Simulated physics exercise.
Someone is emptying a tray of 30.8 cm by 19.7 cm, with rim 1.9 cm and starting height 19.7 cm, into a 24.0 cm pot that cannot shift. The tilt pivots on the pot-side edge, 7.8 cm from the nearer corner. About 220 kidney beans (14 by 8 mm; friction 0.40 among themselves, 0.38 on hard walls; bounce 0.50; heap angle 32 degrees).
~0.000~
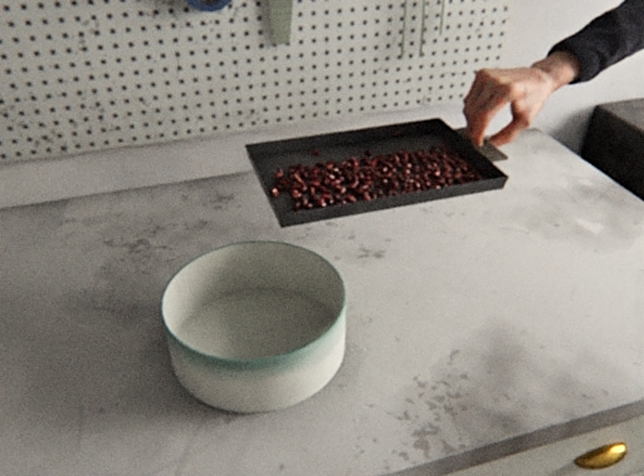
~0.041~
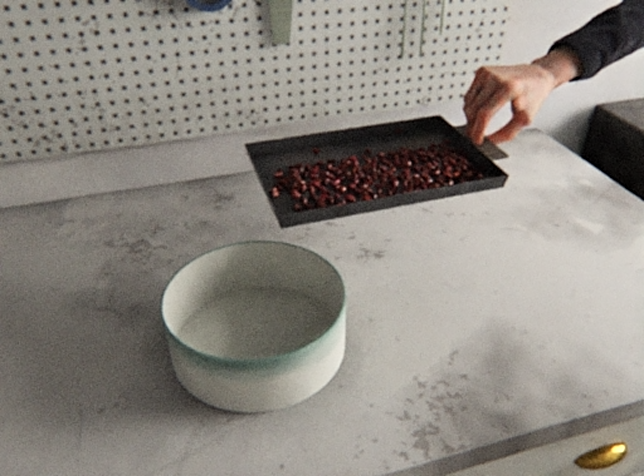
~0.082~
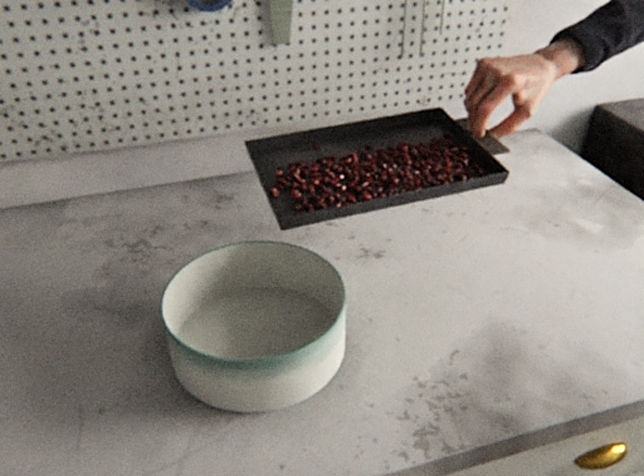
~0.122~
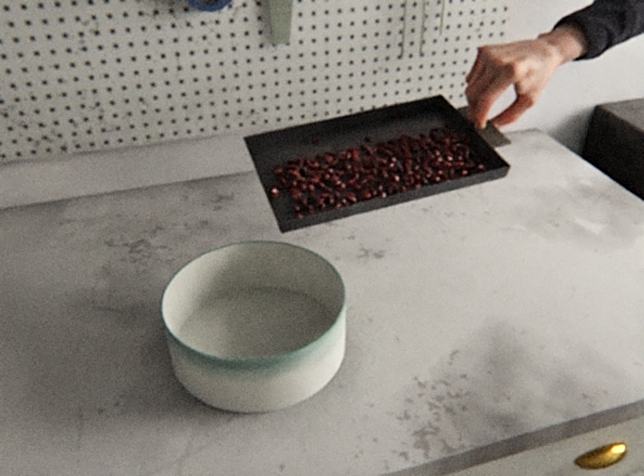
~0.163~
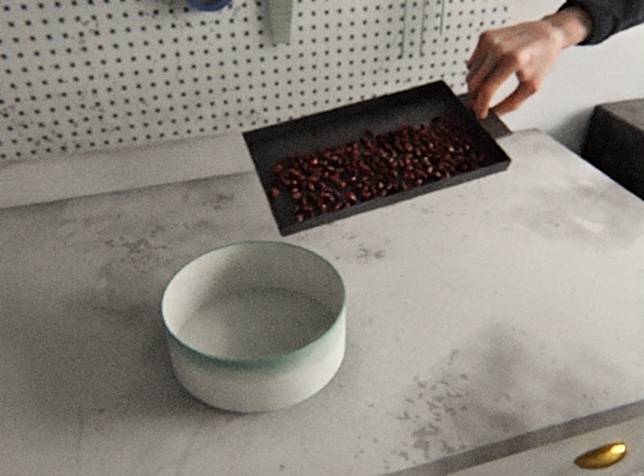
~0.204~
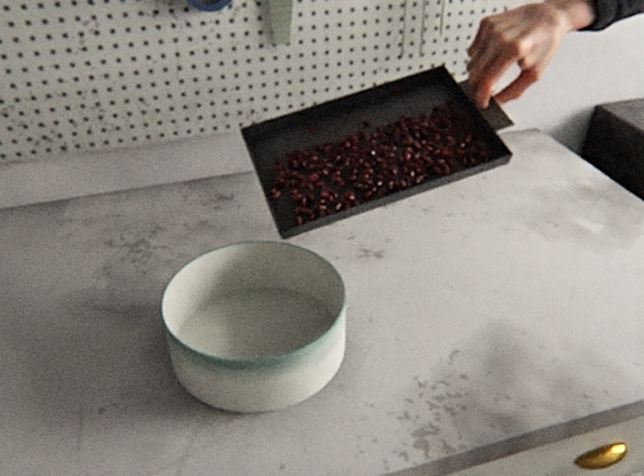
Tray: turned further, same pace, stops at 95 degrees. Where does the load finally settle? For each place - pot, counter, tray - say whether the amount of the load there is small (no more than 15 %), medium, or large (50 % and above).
Pot: Large; counter: Small; tray: Small.
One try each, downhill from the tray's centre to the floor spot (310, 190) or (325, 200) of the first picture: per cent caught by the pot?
First try: About 95 percent; second try: About 100 percent.
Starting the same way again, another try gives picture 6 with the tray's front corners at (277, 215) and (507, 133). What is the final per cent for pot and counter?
Pot: 70, counter: 30.
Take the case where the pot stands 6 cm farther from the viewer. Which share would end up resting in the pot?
Result after the change: About 80 in a hundred.
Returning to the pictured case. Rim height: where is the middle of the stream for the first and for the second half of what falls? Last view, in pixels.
At roughly (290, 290) first, later on at (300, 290).
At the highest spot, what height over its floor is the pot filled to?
1.5 cm.
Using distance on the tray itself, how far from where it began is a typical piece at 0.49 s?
Displacement on the tray: Roughly 5 cm.
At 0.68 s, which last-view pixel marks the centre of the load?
Near (320, 226).
After 0.49 s, tilt 57 degrees; the tray holds 100 %, the pot 0 %.
Then, at 0.68 s, tilt 82 degrees; the tray holds 90 %, the pot 5 %.
After 0.99 s, tilt 95 degrees; the tray holds 5 %, the pot 85 %.
By 1.9 s all is still; pot 90 %, counter 10 %, tray 0 %.
